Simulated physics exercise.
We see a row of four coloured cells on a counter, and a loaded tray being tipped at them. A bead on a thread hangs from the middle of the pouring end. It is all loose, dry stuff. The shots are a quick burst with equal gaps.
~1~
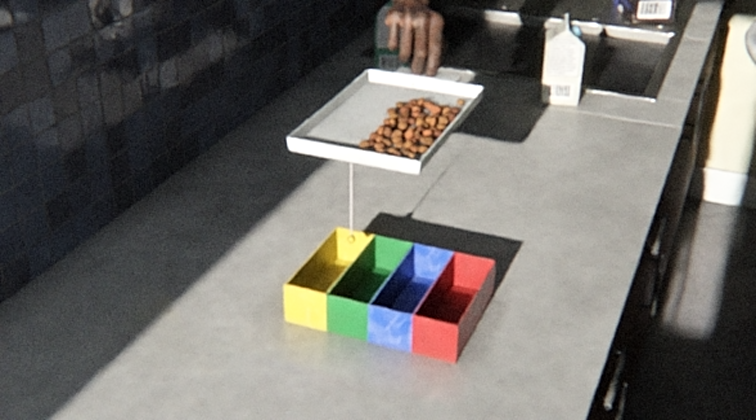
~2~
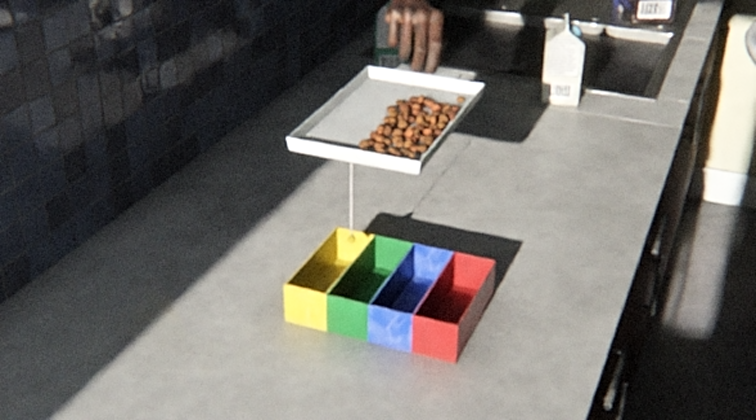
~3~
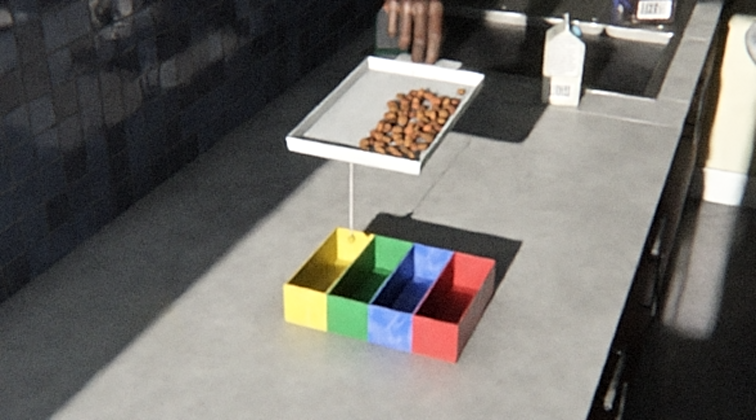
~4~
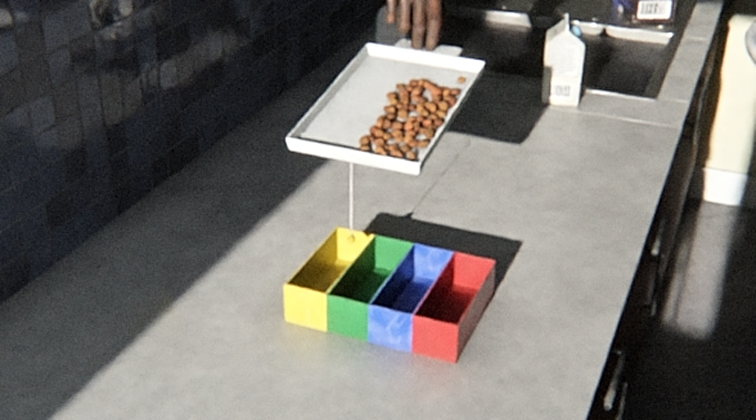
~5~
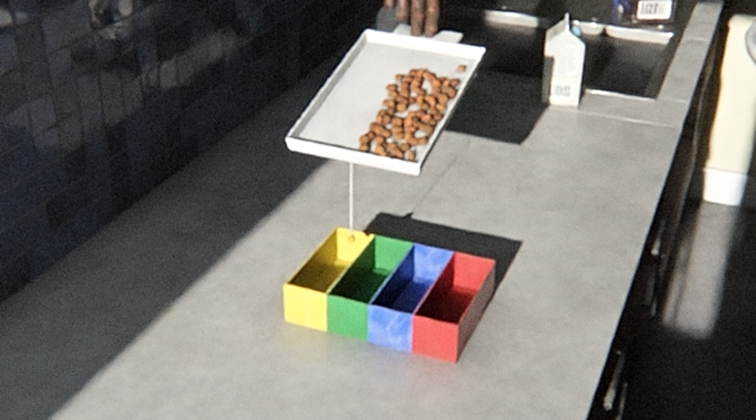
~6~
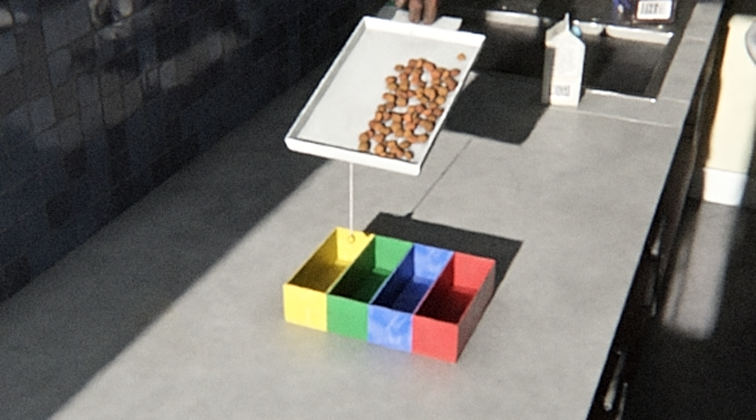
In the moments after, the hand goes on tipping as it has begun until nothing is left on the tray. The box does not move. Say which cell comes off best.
Most goes to the green cell.
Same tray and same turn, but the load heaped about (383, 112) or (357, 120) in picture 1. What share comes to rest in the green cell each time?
About 40 and 30 per cent.
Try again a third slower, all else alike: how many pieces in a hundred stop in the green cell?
Close to 40 per cent.
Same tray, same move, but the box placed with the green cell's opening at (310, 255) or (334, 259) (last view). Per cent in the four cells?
The first gives 90 %, the second 100 %.
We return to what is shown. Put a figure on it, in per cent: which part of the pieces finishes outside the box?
It comes to 10 per cent or so.
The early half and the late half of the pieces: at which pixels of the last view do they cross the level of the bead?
First near (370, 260), later near (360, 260).
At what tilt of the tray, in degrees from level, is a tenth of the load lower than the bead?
At some 80 degrees.
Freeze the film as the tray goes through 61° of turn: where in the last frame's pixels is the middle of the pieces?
Near (379, 144).
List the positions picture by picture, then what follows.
Corners of the pouring end near (290, 137) and (418, 161), level; middle of the load near (412, 130), bits of dog kibble; bead on its thread near (351, 239); yellow cell near (306, 304); green cell near (347, 314); blue cell near (390, 325); red cell near (435, 336), in the first frame.
Corners of the pouring end near (290, 137) and (418, 161), level; middle of the load near (412, 129), in the second frame.
Corners of the pouring end near (289, 137) and (418, 162), tipped barely, level across its low end; middle of the load near (412, 125), in the third frame.
Corners of the pouring end near (289, 137) and (418, 163), tipped a little, level across its low end; middle of the load near (412, 120), in the fourth frame.
Corners of the pouring end near (288, 138) and (417, 164), tipped a little, level across its low end; middle of the load near (412, 114), in the fifth frame.
Corners of the pouring end near (288, 138) and (417, 165), tipped clearly, level across its low end; middle of the load near (411, 109); yellow cell near (306, 304); green cell near (347, 314); blue cell near (390, 325); red cell near (435, 336), in the sixth frame.
Shortly afterwards, tray tipped steeply; all but a few on the tray; only a few falling or outside the box.
Next, tray tipped right over; near half on the tray; near a quarter in the green cell; a little in the blue cell; a little in the yellow cell; a little falling or outside the box.
Some moments later, tray tipped past a quarter turn; near half in the green cell; near a quarter in the yellow cell; near a quarter in the blue cell; a little falling or outside the box.
In the end, tray tipped past a quarter turn; near half in the green cell; near a quarter in the yellow cell; near a quarter in the blue cell; none at all in the red cell; a little outside the box.
